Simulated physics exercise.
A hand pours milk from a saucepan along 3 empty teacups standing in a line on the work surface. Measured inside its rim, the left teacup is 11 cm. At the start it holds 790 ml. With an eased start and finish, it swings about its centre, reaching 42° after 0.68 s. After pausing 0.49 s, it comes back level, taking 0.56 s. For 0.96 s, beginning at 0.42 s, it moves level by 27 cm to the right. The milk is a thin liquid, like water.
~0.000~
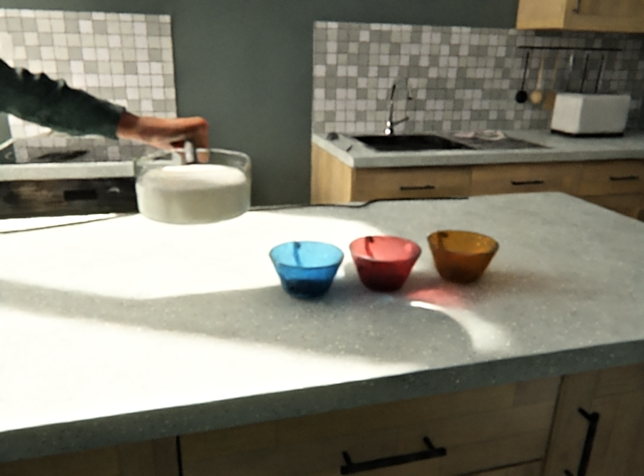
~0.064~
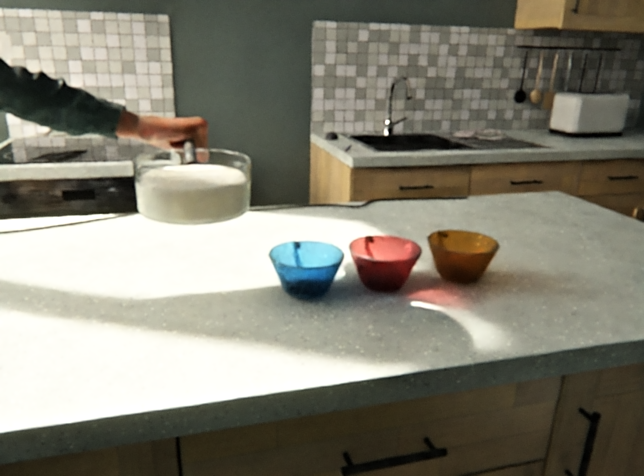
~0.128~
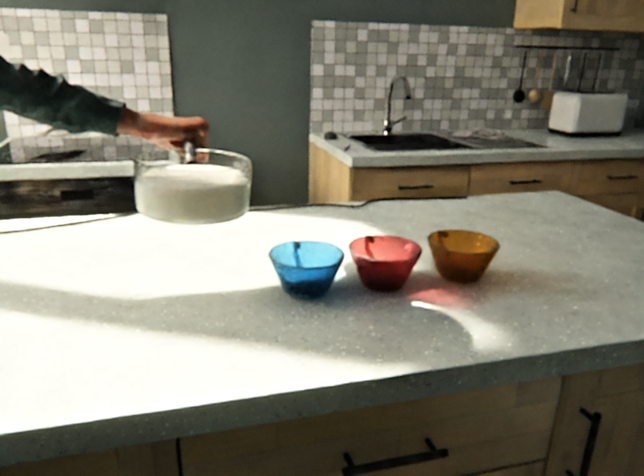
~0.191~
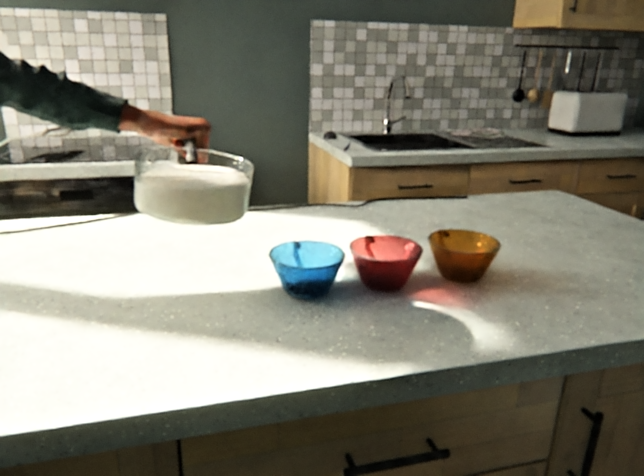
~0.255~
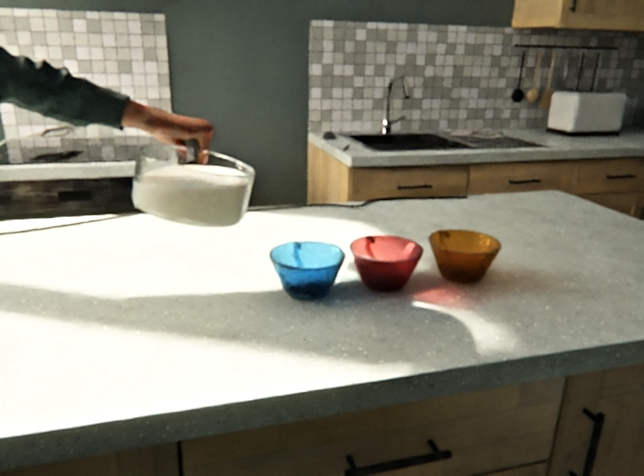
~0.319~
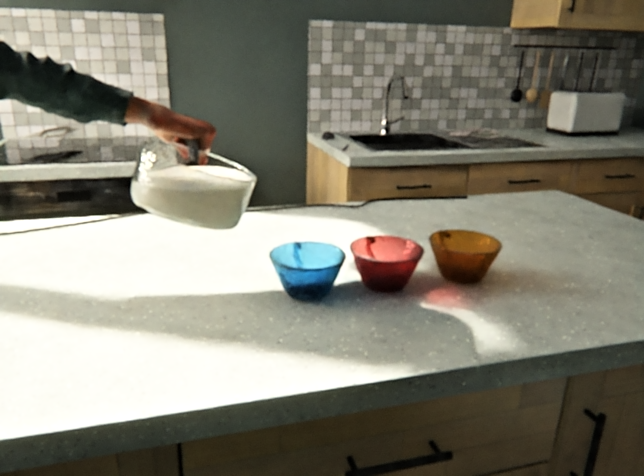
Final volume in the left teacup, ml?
60 ml.
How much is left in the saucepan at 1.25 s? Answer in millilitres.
Roughly 380 ml.
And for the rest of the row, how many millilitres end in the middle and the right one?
I'd say close to 100 ml for the middle one and close to 130 ml for the right one.
By 0.69 s the tilt is 42° and from the left they hold 30 ml, 0 ml, 0 ml, the saucepan 695 ml, and 10 ml is on the work surface.
By 0.96 s the tilt is 42° and from the left they hold 55 ml, 70 ml, 0 ml, the saucepan 515 ml, and 30 ml is on the work surface.
By 1.25 s the tilt is 40° and from the left they hold 60 ml, 100 ml, 65 ml, the saucepan 385 ml, and 105 ml is on the work surface.
By 1.56 s the tilt is 9° and from the left they hold 60 ml, 100 ml, 130 ml, the saucepan 355 ml, and 140 ml is on the work surface.
At rest from the left they hold 60 ml, 100 ml, 130 ml, the saucepan 355 ml, and 145 ml is on the work surface.
